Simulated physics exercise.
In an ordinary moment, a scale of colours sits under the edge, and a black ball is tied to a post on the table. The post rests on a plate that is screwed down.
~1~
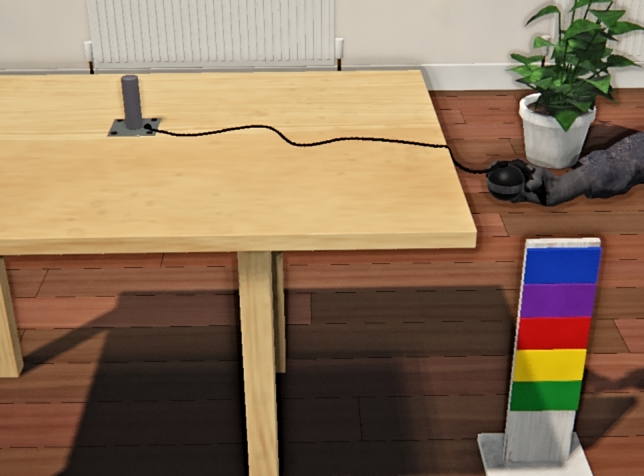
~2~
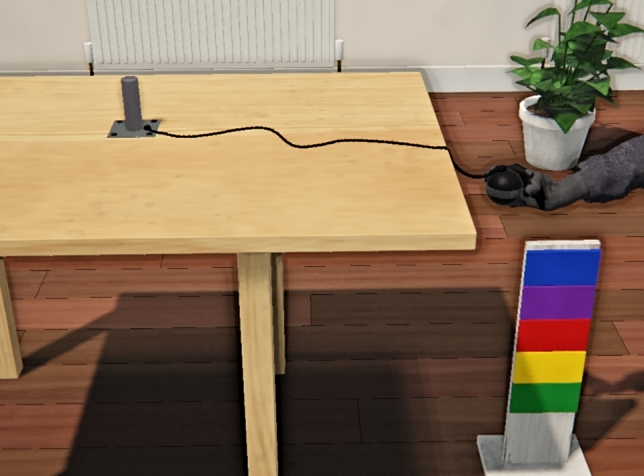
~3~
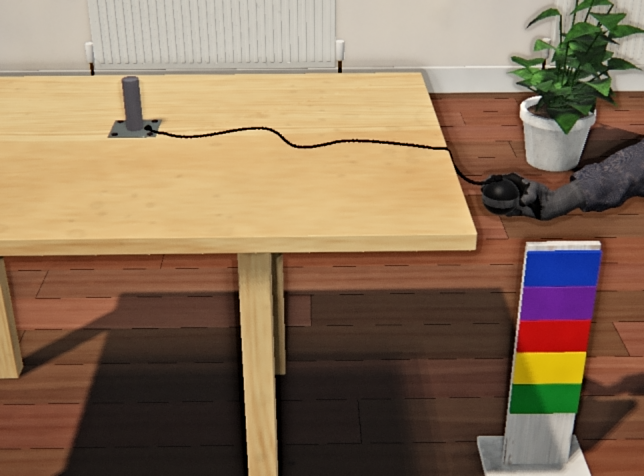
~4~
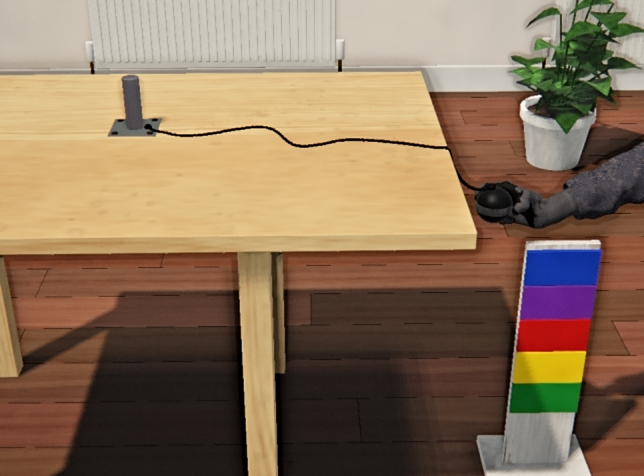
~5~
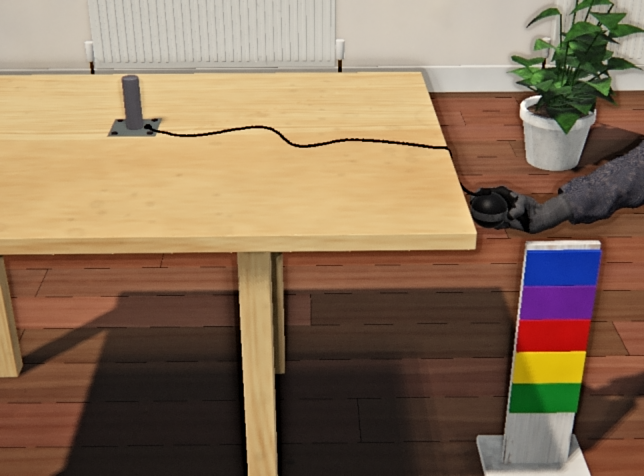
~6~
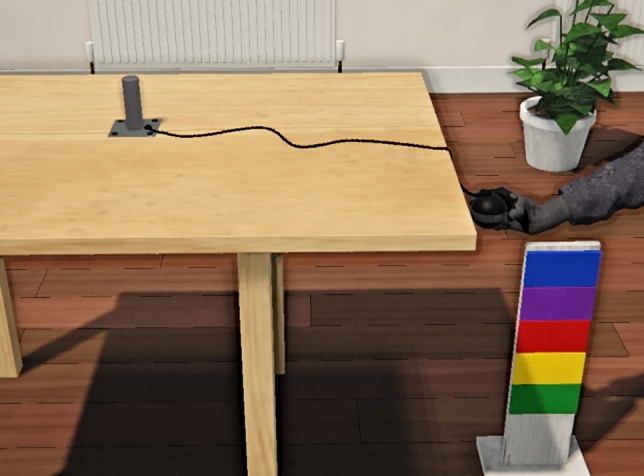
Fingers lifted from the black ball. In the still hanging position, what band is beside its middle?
Its centre hangs level with the blue band.
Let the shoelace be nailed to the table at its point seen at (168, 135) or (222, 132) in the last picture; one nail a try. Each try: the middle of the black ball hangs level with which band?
First try blue, second try blue.
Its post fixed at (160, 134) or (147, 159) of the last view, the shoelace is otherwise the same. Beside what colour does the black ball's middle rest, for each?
Taking the two spots in turn: Purple, then purple.
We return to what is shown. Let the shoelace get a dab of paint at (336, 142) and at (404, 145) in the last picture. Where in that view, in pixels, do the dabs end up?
First: (376, 141). Second: (444, 148).
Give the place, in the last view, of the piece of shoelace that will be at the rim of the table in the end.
The point at (411, 145).
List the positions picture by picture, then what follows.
The first frame shows black ball (506, 183); blue (563, 267); purple (558, 301); red (554, 335); yellow (550, 367); green (546, 397).
The second frame shows black ball (505, 187); shoelace through (174, 136) (245, 129) (292, 145) (363, 141) (437, 148).
The third frame shows black ball (501, 197).
The fourth frame shows black ball (494, 205); shoelace through (175, 135) (246, 128) (293, 145) (363, 140) (438, 148).
The fifth frame shows black ball (489, 210).
The sixth frame shows black ball (489, 211); shoelace through (175, 136) (246, 129) (293, 145) (363, 141) (438, 149).
Soon after, ball near (420, 261); level with blue.
Then, ball near (452, 269); level with blue.
At rest, ball near (437, 268); level with blue. Its middle rests at the blue band.
